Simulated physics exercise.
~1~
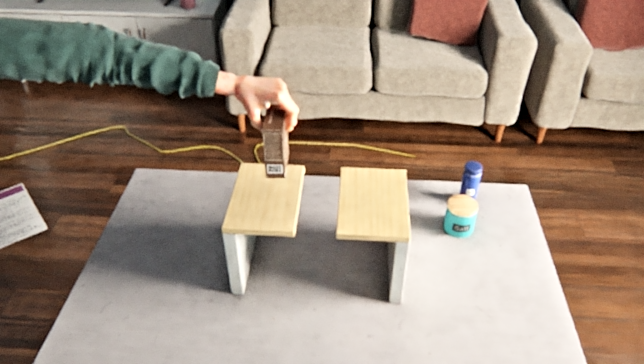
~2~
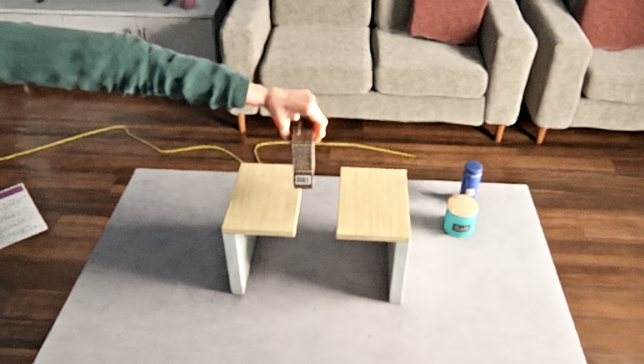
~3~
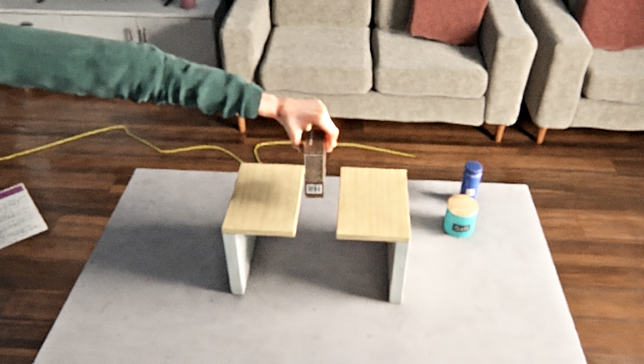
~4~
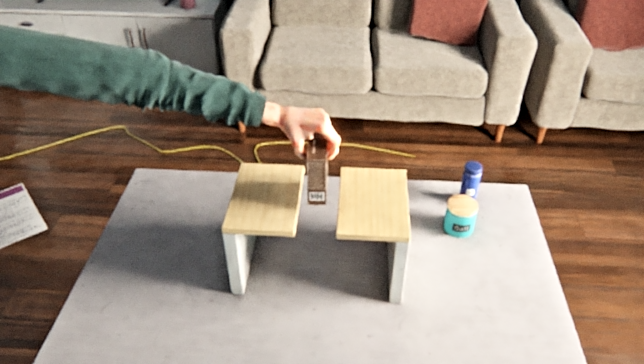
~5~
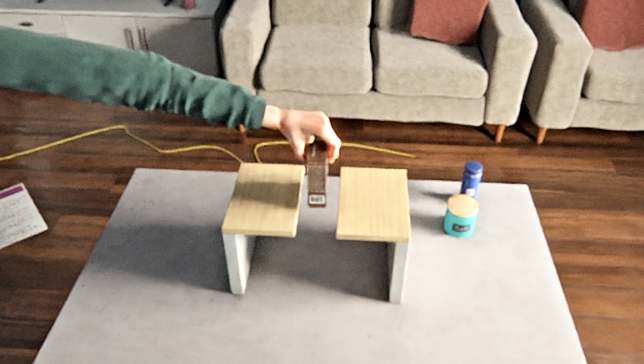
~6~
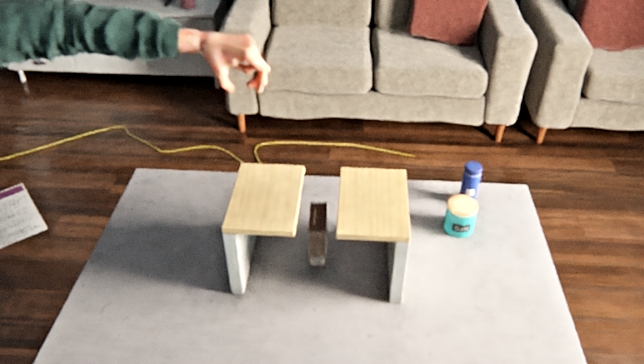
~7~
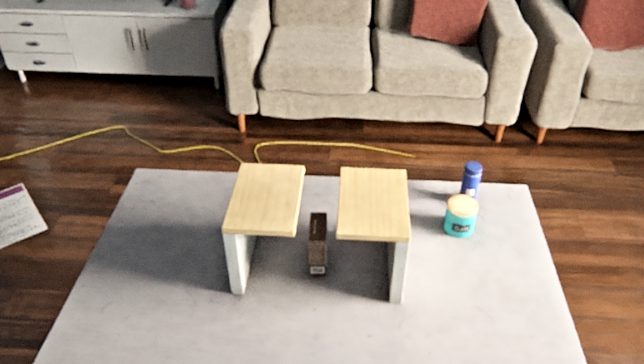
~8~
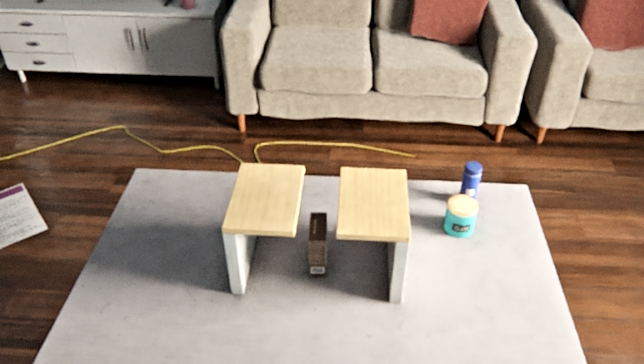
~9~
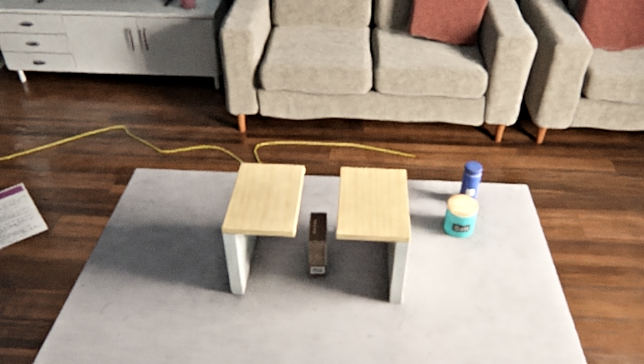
A small brown packet is held upright by a hand in a green sleeve above two pale wooden-topped supports, set slightly apart on a grey surface and seen from above at an angle. A turquoise jar and a blue shaker stand to the right, with sofas behind on a dark wood floor. The hand carries the packet rightward from the left support, then lowers it over the gap and pauses. It lets go and draws back to the left as the packet drops through. The packet ends standing upright between the supports, while the jar and shaker stay put.
